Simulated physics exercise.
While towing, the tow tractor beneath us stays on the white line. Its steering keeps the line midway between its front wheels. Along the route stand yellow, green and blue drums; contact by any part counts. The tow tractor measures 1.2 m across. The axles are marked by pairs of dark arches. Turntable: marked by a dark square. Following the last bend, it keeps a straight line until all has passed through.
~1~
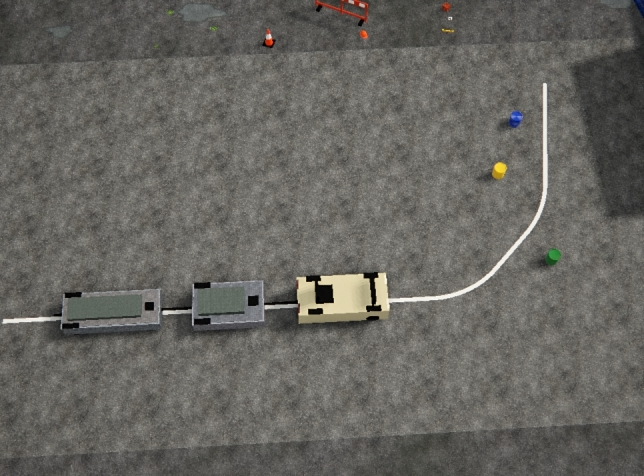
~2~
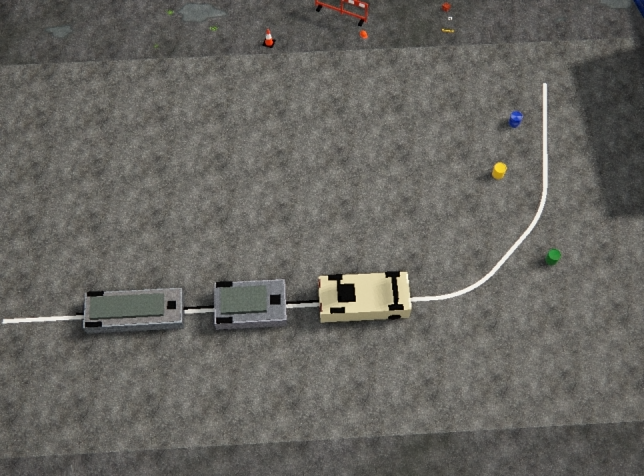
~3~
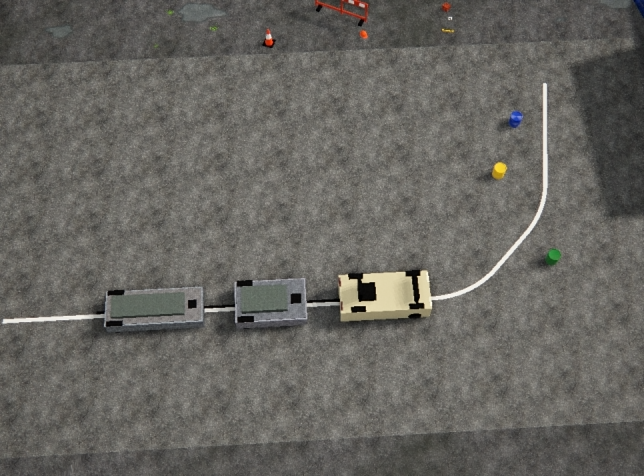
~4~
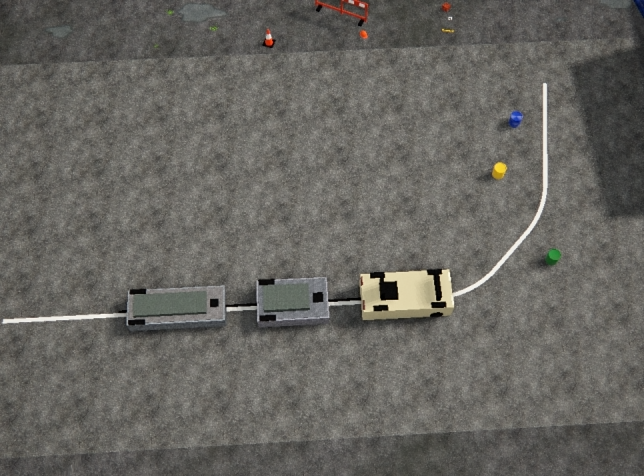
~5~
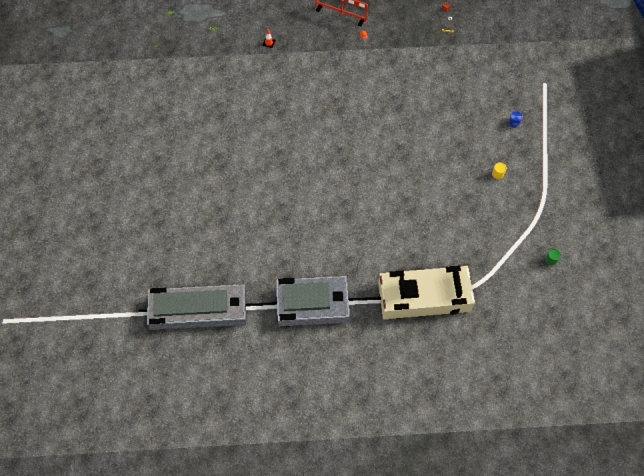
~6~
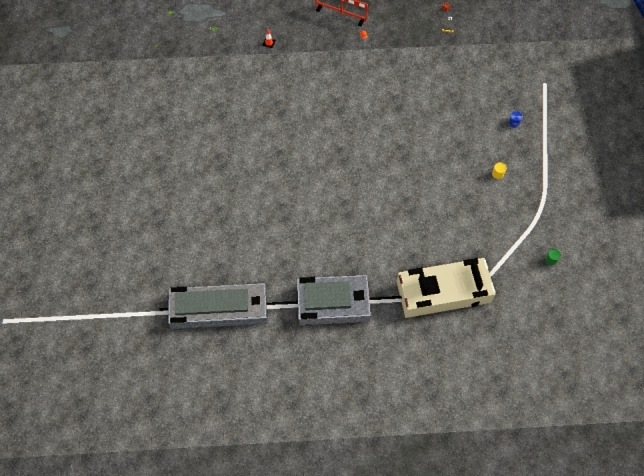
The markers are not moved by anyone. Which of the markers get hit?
Yellow: Hit; green: Not hit; blue: Hit.
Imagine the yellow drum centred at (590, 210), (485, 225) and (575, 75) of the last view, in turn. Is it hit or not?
Place one: No contact; place two: Contact; place three: No contact.
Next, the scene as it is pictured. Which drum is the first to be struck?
First: The yellow marker.
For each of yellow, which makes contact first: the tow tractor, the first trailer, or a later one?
Yellow gets touched first by a following trailer.
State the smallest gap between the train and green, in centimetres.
There's 25 to spare for green.
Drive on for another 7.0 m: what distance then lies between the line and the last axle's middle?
Axle-to-line distance: Approx. 35 cm.
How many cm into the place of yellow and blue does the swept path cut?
Yellow 10 and blue 15.
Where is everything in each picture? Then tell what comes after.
The first frame shows nose (382, 292); last axle (72, 310); still straight; yellow (499, 171), green (553, 258), blue (515, 120); 2 trailers.
The second frame shows nose (404, 291); last axle (94, 309); still straight.
The third frame shows nose (425, 290); last axle (115, 308); still straight.
The fourth frame shows nose (447, 288); last axle (137, 307); still straight.
The fifth frame shows nose (466, 285); last axle (158, 306); turned 2°.
The sixth frame shows nose (485, 277); last axle (179, 305); turned 7°; yellow (499, 171), green (553, 258), blue (515, 120).
After another 2.2 m, the last axle is at (250, 301) of the last picture, on the line; green has been passed with 25 cm to spare.
After another 12.0 m, the last axle is at (503, 204) of the last picture, 105 cm off the line; the second trailer has hit yellow.
After another 13.8 m, the last axle is at (525, 160) of the last picture, 80 cm off the line; the second trailer has hit blue.
After another 17.5 m, the last axle is at (543, 72) of the last picture, 20 cm off the line; 2 of 3 struck in all.
